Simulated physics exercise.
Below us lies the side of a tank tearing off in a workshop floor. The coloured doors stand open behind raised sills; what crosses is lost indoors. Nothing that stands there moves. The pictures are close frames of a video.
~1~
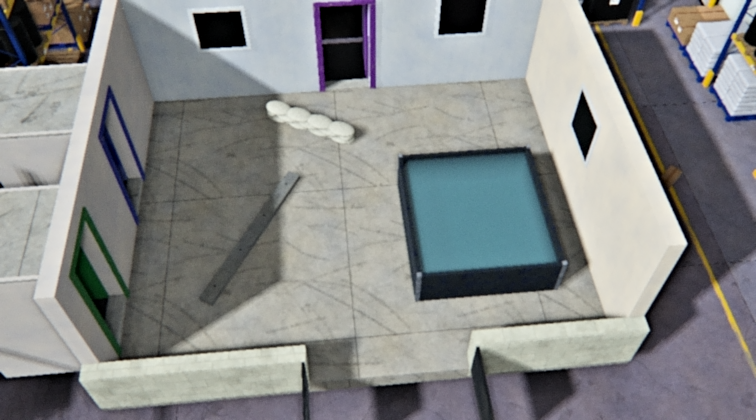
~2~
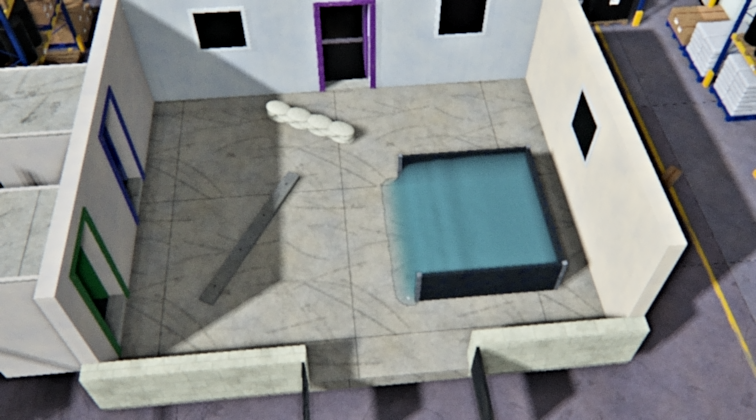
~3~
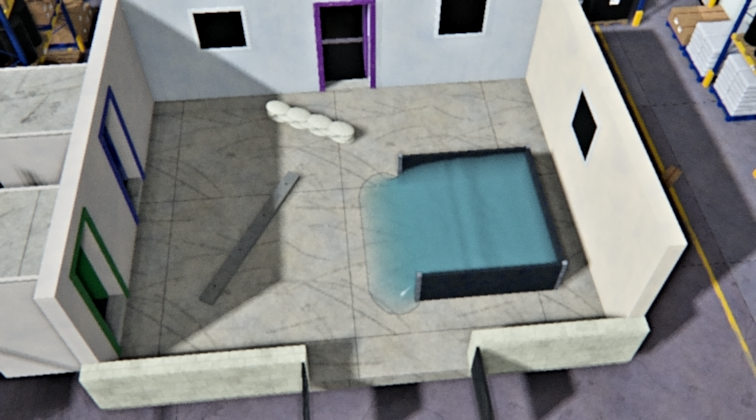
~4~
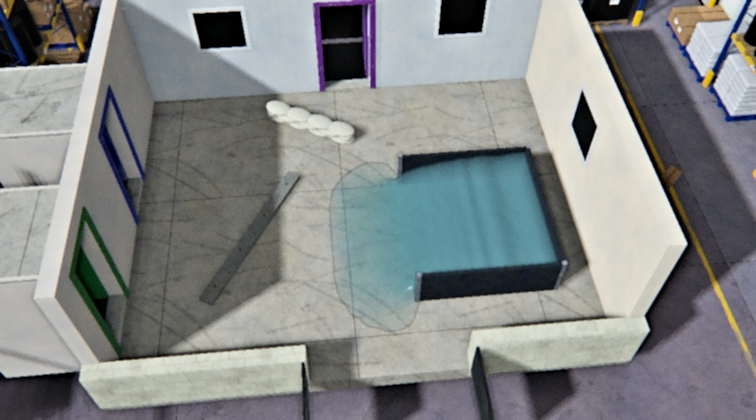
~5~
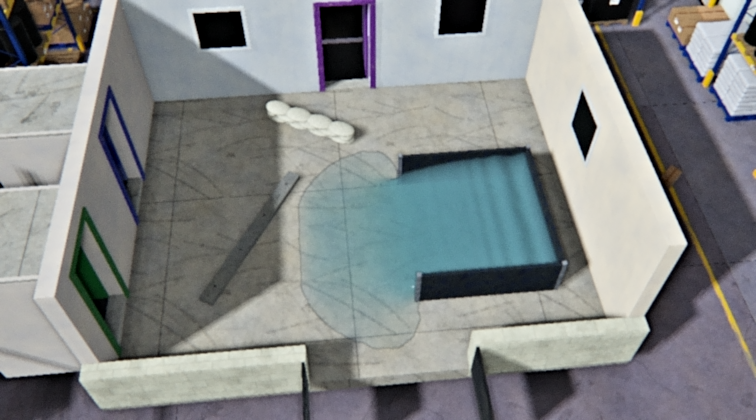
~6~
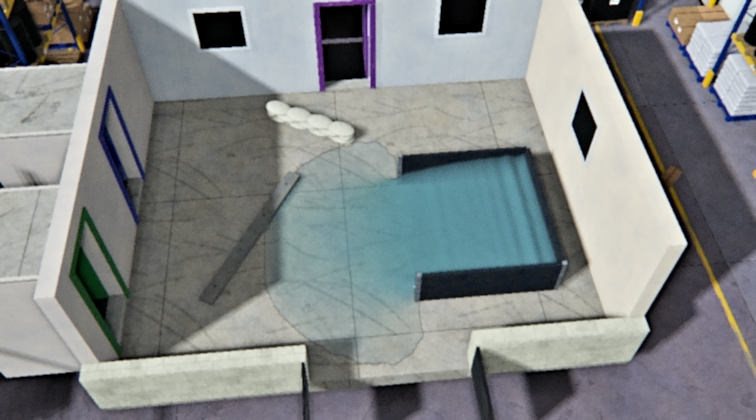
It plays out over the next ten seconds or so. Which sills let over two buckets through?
In the end: The green door takes more than that; the purple door stays under that; the blue door takes more than that.
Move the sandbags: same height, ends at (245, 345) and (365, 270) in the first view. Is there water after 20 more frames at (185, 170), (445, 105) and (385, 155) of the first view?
As listed: Under water, not flooded, no water.
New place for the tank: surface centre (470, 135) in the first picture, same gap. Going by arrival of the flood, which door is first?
That is the purple door.
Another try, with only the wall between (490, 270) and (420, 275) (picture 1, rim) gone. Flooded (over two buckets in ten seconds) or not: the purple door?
One by one: The purple one keeps below it.
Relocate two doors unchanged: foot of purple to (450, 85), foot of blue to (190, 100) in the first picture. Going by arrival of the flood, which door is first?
First comes the door marked green.
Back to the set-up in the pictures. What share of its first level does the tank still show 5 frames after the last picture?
I make it 54 per cent.
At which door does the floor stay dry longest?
That is the purple-painted one.
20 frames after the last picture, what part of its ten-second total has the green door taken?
Close to 60 %.
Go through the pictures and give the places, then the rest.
In the first picture, still water in the water tank at (477, 210).
In the second picture, the front is at (396, 180), out from the gap at (410, 231).
In the third picture, water pours out at (410, 232) and has run to (382, 176).
In the fourth picture, the front is at (368, 167), out from the gap at (410, 232).
In the fifth picture, water pours out at (410, 232) and has run to (353, 335).
In the sixth picture, water pours out at (410, 233) and has run to (275, 295).
A moment on, water covers 45 % of the floor; the green door not reached, the purple door not reached, the blue door not reached.
Next, water covers 55 % of the floor; the green door under two buckets in, the purple door not reached, the blue door under two buckets in.
Then, water covers 60 % of the floor; the green door over two buckets in, the purple door not reached, the blue door over two buckets in.
Later, water covers 70 % of the floor; the green door far over two buckets in, the purple door wet at the sill, nothing in, the blue door over two buckets in.
In the end, water covers 95 % of the floor; the green door far over two buckets in, the purple door wet at the sill, nothing in, the blue door over two buckets in.
